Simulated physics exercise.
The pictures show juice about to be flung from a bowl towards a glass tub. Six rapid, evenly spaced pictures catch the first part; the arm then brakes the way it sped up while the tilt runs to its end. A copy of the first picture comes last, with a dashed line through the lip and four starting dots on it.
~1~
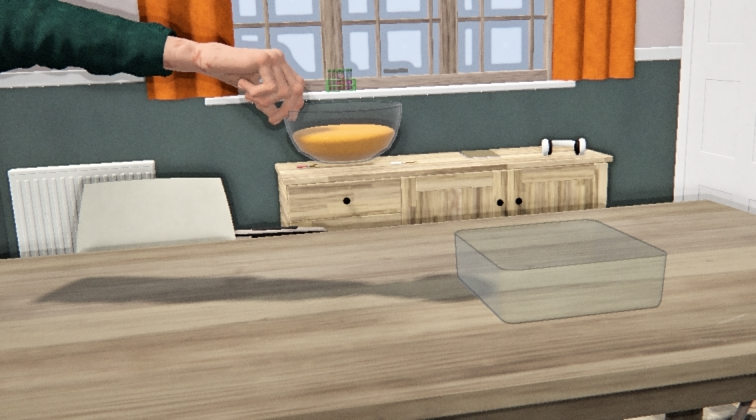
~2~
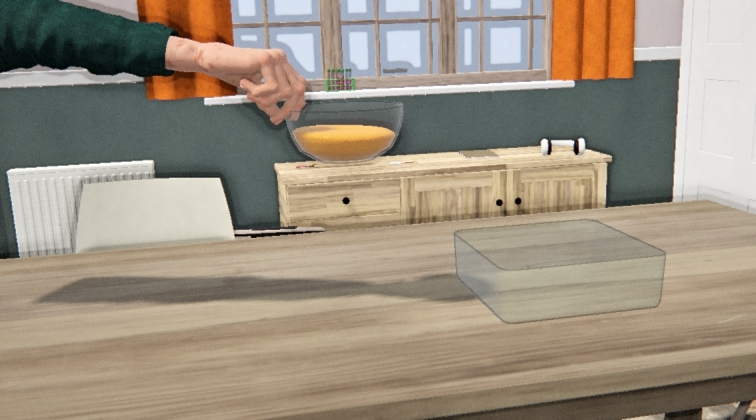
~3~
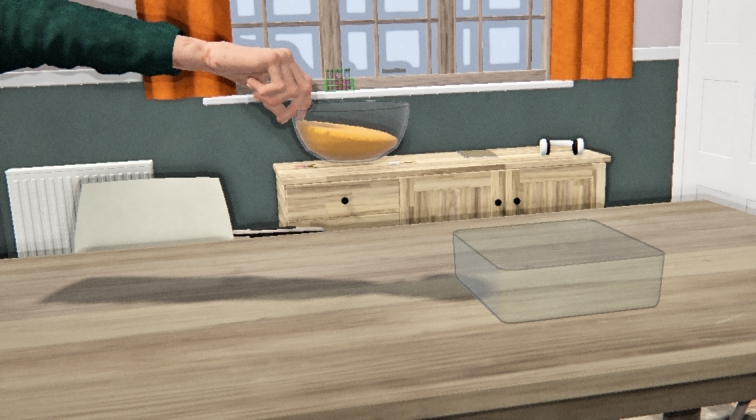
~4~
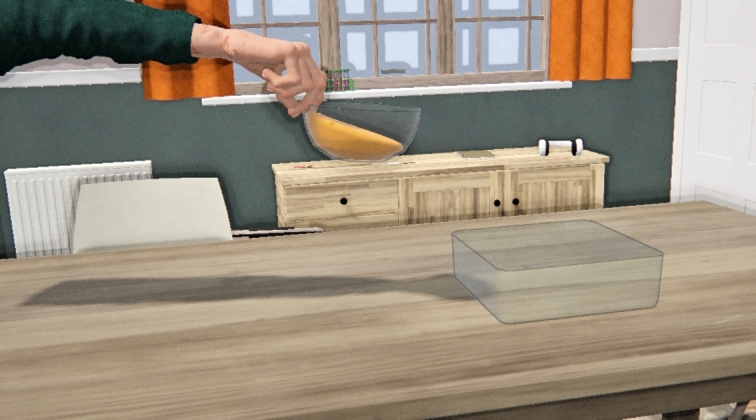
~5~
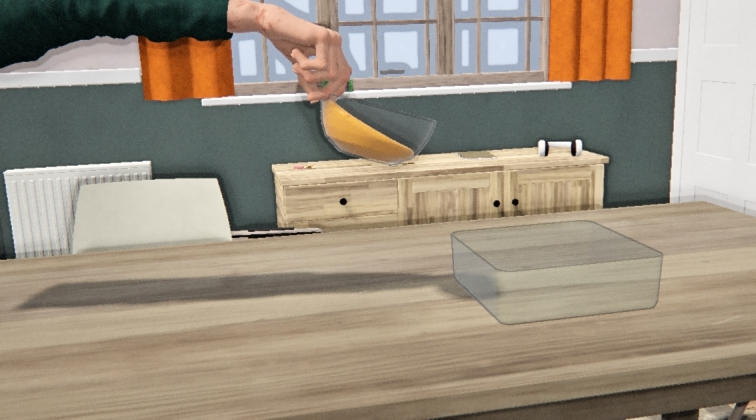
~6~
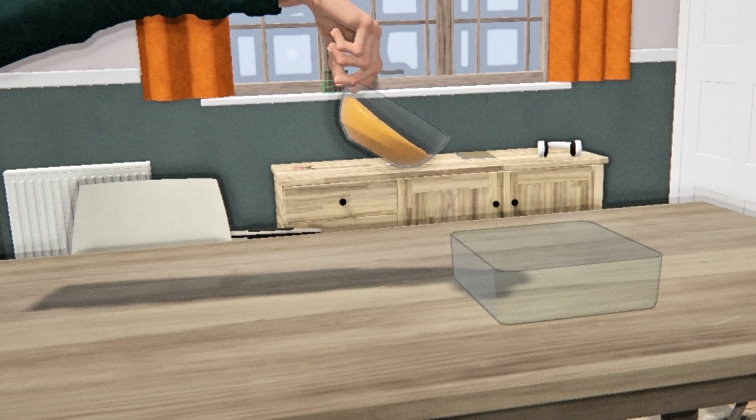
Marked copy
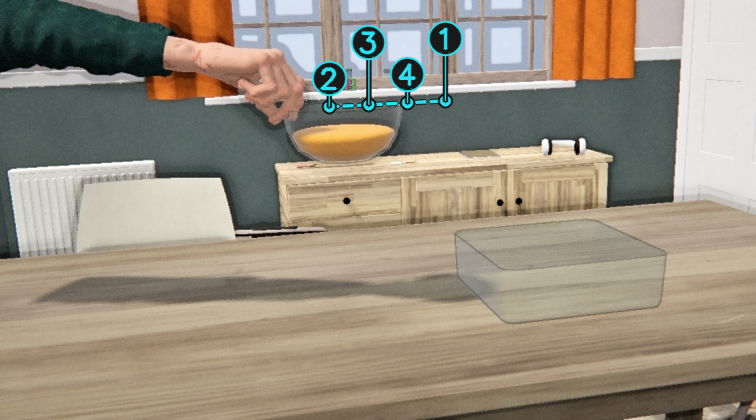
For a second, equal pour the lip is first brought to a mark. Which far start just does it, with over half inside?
Use place 2.
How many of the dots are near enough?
All of the four.
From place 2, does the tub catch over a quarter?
Yes, clearly.
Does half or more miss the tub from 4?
No.
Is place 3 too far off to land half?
No, not at all.
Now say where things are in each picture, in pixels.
Upright, lip at (398, 103); tub from (500, 324) to (659, 305); nothing has left yet, in the first picture.
Upright, lip at (399, 103); nothing has left yet, in the second picture.
Upright, lip at (405, 103); nothing has left yet, in the third picture.
Tipped about 5°, lip at (416, 108); nothing has left yet, in the fourth picture.
Tipped about 17°, lip at (432, 119); nothing has left yet, in the fifth picture.
Tipped about 33°, lip at (445, 135); nothing has left yet, in the sixth picture.
On the marked copy, 1 at (445, 100); 2 at (329, 106); 3 at (368, 104); 4 at (407, 102).
Choosing 1, about 81 % lands in the tub, 10 % falls short and 9 % goes beside or beyond.
Choosing 2, about 66 % lands in the tub, 17 % falls short and 16 % goes beside or beyond.
Choosing 3, about 67 % lands in the tub, 5 % falls short and 27 % goes beside or beyond.
Choosing 4, about 74 % lands in the tub, 9 % falls short and 17 % goes beside or beyond.
